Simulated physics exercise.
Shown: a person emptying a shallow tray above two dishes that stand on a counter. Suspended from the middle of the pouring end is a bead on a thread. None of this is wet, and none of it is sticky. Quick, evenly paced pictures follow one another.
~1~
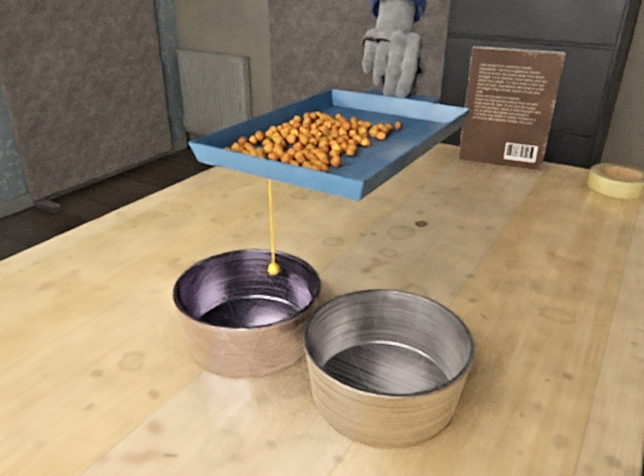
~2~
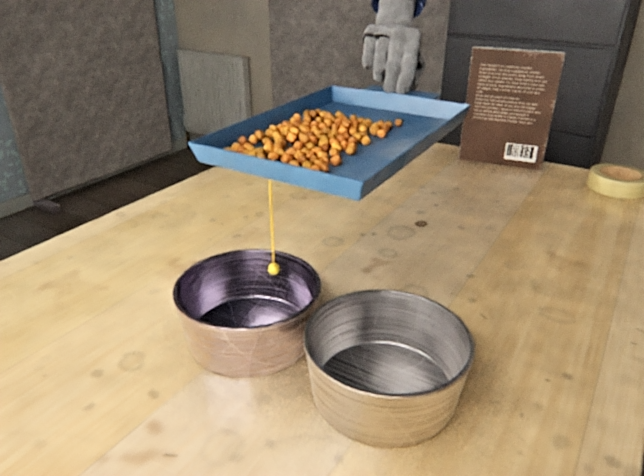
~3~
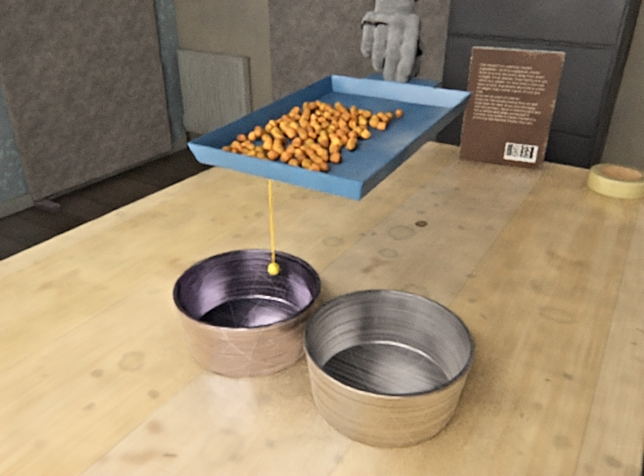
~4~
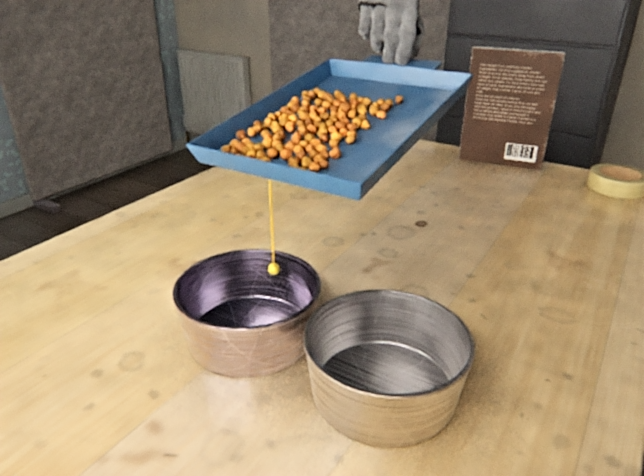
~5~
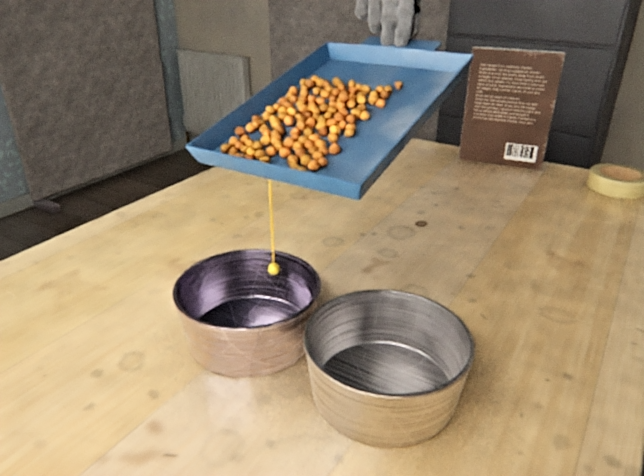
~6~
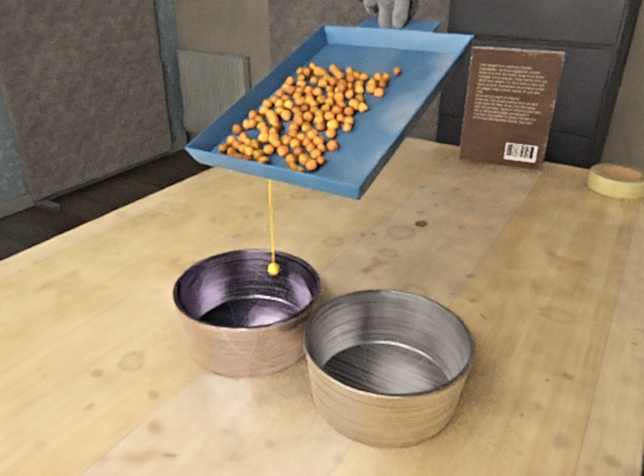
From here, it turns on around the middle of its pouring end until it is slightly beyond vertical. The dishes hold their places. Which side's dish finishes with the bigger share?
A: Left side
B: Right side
Option A: Left side.
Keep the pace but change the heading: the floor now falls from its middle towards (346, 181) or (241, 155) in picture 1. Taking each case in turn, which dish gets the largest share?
Results - the dish on the right side first, the dish on the left side second.
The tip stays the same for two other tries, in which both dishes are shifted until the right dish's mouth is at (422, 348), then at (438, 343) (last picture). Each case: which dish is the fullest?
For the first position it is the one at left; for the second, the one at left.
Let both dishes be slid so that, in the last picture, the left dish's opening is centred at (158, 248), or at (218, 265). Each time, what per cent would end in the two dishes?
Around 60 then around 60 per cent.
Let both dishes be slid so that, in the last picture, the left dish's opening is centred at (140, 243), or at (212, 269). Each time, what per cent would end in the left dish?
Roughly 0% first, roughly 50% second.
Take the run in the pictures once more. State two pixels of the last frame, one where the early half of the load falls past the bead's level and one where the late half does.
Roughly at (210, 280) first, and then at (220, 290).
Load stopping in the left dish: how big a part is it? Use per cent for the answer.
My estimate is some 60 %.
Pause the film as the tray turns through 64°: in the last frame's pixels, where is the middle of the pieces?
The load is centred near (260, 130).
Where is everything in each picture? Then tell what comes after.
The first picture shows corners of the pouring end at (197, 141) and (360, 178), level; middle of the load at (319, 140), roasted chickpeas; left dish at (201, 343); right dish at (347, 409); bead on its thread at (274, 269).
The second picture shows corners of the pouring end at (197, 142) and (360, 178), level; middle of the load at (319, 138).
The third picture shows corners of the pouring end at (196, 142) and (359, 178), tipped barely, level across its low end; middle of the load at (319, 133).
The fourth picture shows corners of the pouring end at (195, 143) and (358, 179), tipped a little, level across its low end; middle of the load at (318, 125).
The fifth picture shows corners of the pouring end at (194, 144) and (357, 180), tipped a little, level across its low end; middle of the load at (317, 118).
The sixth picture shows corners of the pouring end at (193, 145) and (356, 180), tipped clearly, level across its low end; middle of the load at (315, 111); left dish at (201, 343); right dish at (347, 409).
Soon after the last picture, tray tipped steeply; all on the tray.
A little later, tray tipped past a quarter turn; most on the tray; a stray few in the right dish; a stray few in the left dish; a small part in the air.
Later still, tray tipped past a quarter turn; a small part in the right dish; about two thirds in the left dish; about a third outside both.
At rest, tray tipped past a quarter turn; a small part in the right dish; about two thirds in the left dish; about a third outside both.
